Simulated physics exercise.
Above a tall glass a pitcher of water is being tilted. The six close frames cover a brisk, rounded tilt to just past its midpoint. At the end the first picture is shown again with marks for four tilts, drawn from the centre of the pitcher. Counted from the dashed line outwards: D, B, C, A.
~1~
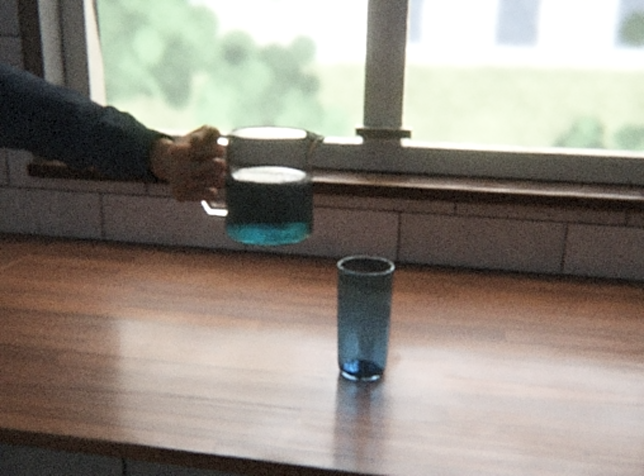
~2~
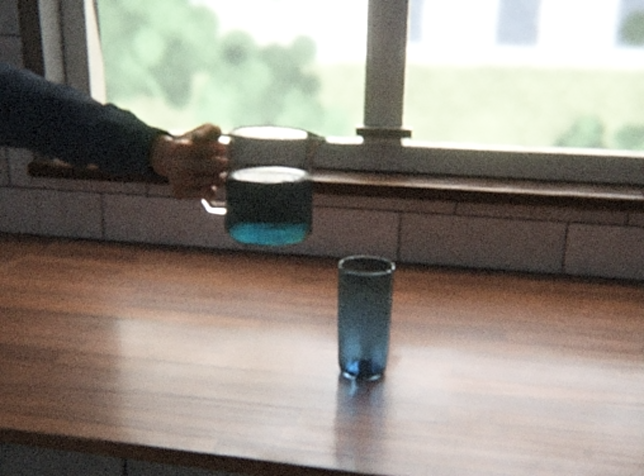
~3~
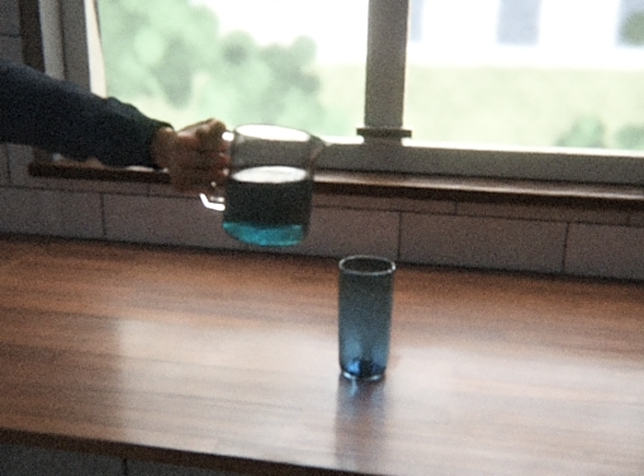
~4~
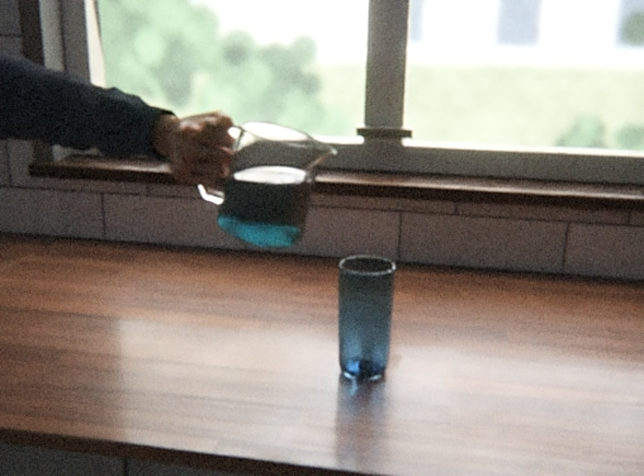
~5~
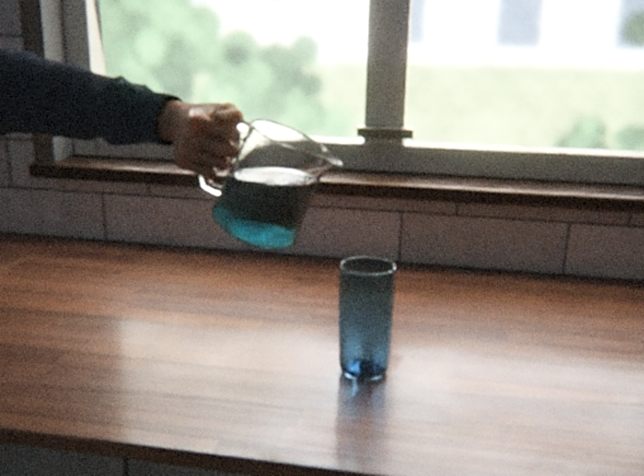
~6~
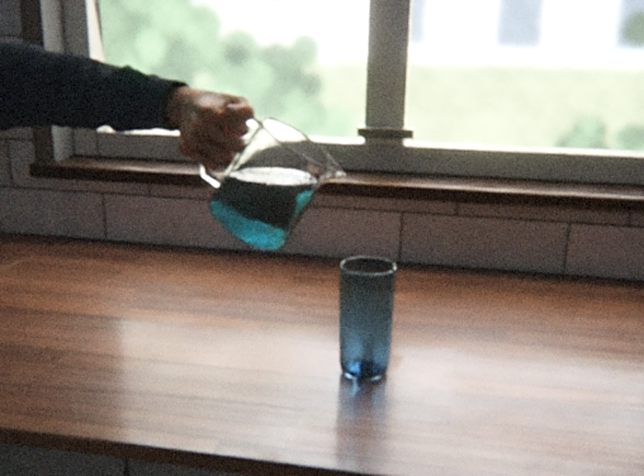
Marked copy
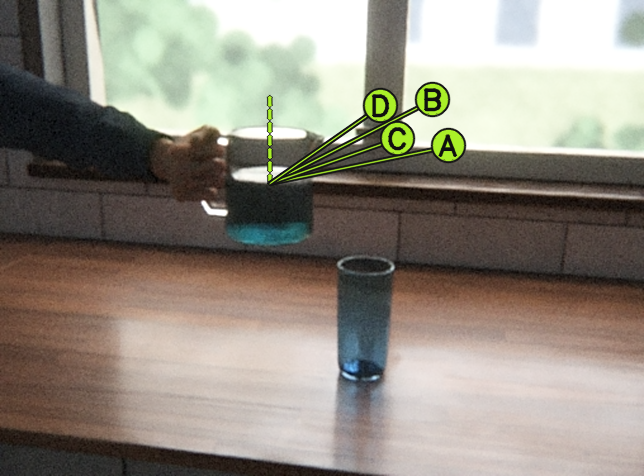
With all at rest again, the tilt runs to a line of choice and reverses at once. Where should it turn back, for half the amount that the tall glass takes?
I would pick tilt C.
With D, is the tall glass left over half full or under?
Under half.
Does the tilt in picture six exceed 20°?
Yes, it does.
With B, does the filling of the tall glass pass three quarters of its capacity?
No.
On the marked copy, A at (432, 150); B at (417, 107); C at (381, 144); D at (366, 115).
With A, the tall glass ends with about 68 % of what it can hold.
With B, the tall glass ends with about 28 % of what it can hold.
With C, the tall glass ends with about 48 % of what it can hold.
With D, the tall glass ends with about 13 % of what it can hold.
